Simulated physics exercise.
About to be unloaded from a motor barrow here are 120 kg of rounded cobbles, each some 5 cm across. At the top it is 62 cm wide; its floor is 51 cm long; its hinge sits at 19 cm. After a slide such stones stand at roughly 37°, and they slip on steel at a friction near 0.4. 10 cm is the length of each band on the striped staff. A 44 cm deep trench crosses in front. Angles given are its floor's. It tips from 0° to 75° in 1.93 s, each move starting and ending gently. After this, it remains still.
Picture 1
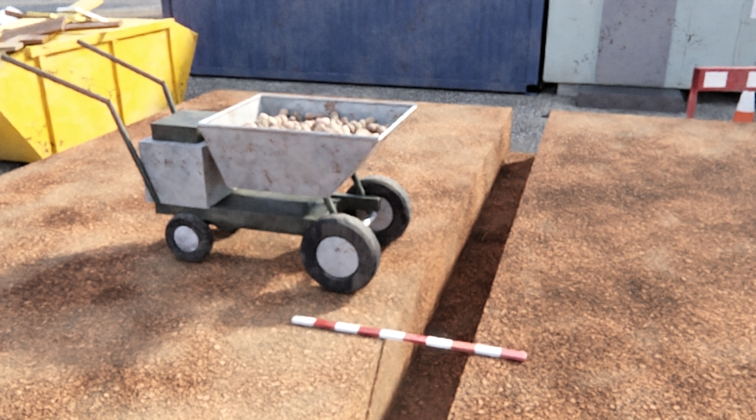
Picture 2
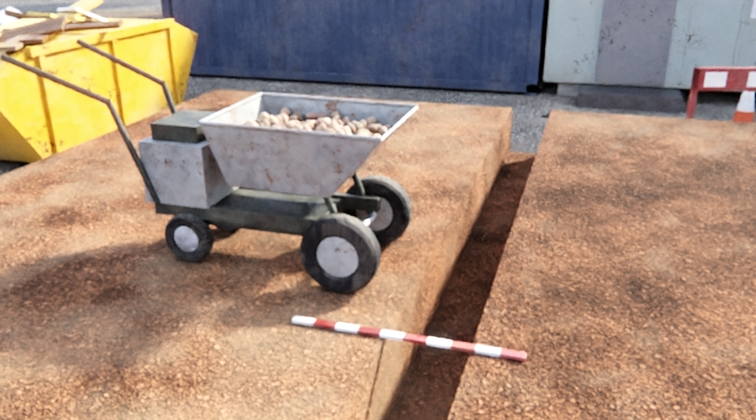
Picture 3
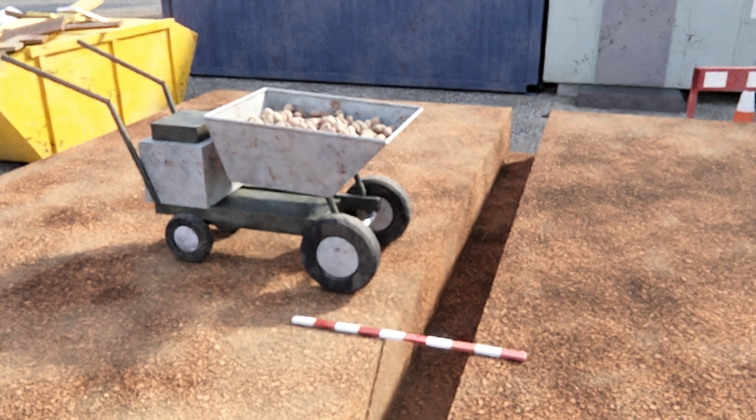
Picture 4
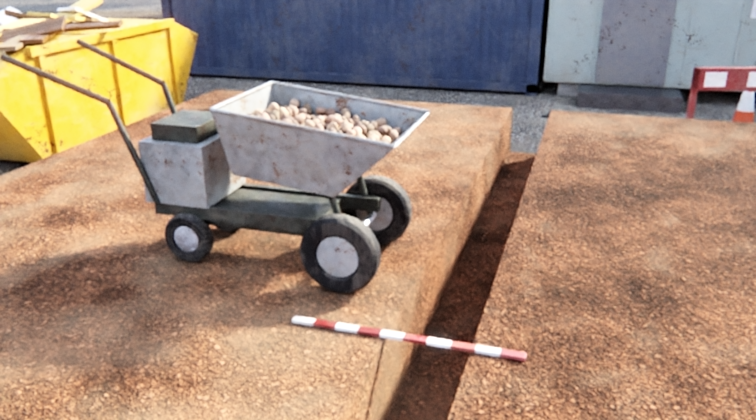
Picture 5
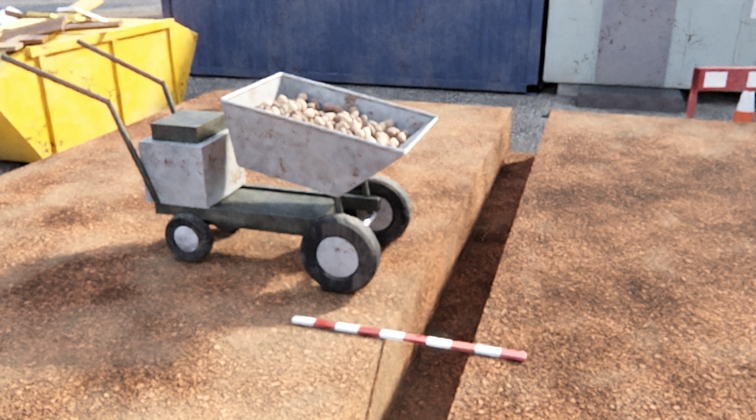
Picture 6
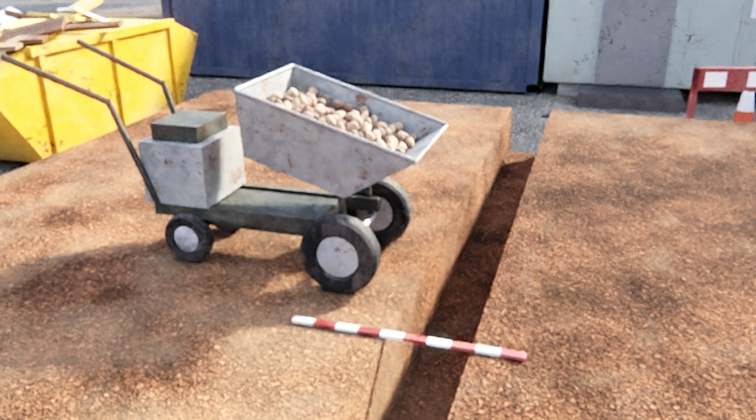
The video shows a grey skip of rounded cobbles on a motor barrow standing beside a narrow trench, near a red-and-white pole. The skip gradually tilts forward to the right, its rear end rising, while the barrow's wheels stay still.
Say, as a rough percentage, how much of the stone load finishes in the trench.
Roughly 31 out of 100.
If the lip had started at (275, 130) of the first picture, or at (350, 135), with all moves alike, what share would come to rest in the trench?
The first start gives about 80 per cent, the second about 60.
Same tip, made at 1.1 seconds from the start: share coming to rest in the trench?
It'd be some 25 per cent.
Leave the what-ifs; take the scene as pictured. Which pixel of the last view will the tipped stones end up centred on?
Roughly (527, 284), I'd say.
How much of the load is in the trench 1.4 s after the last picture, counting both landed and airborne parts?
Some 5 per cent.
Then, 0.9 s after the last picture the floor is at 63°, 99 % in the skip; the foremost stones are at (486, 240).
Then, 1.4 s after the last picture the floor is at 75°, 35 % in the skip, 5 % in the trench, 59 % past the trench; the foremost stones are at (634, 303).
Then, 1.8 s after the last picture the floor is at 75°, 11 % in the skip, 15 % in the trench, 74 % past the trench; the foremost stones are at (706, 316).
Then, 3.7 s after the last picture the floor is at 75°, 0 % in the skip, 31 % in the trench, 69 % past the trench; the foremost stones are at (735, 329).
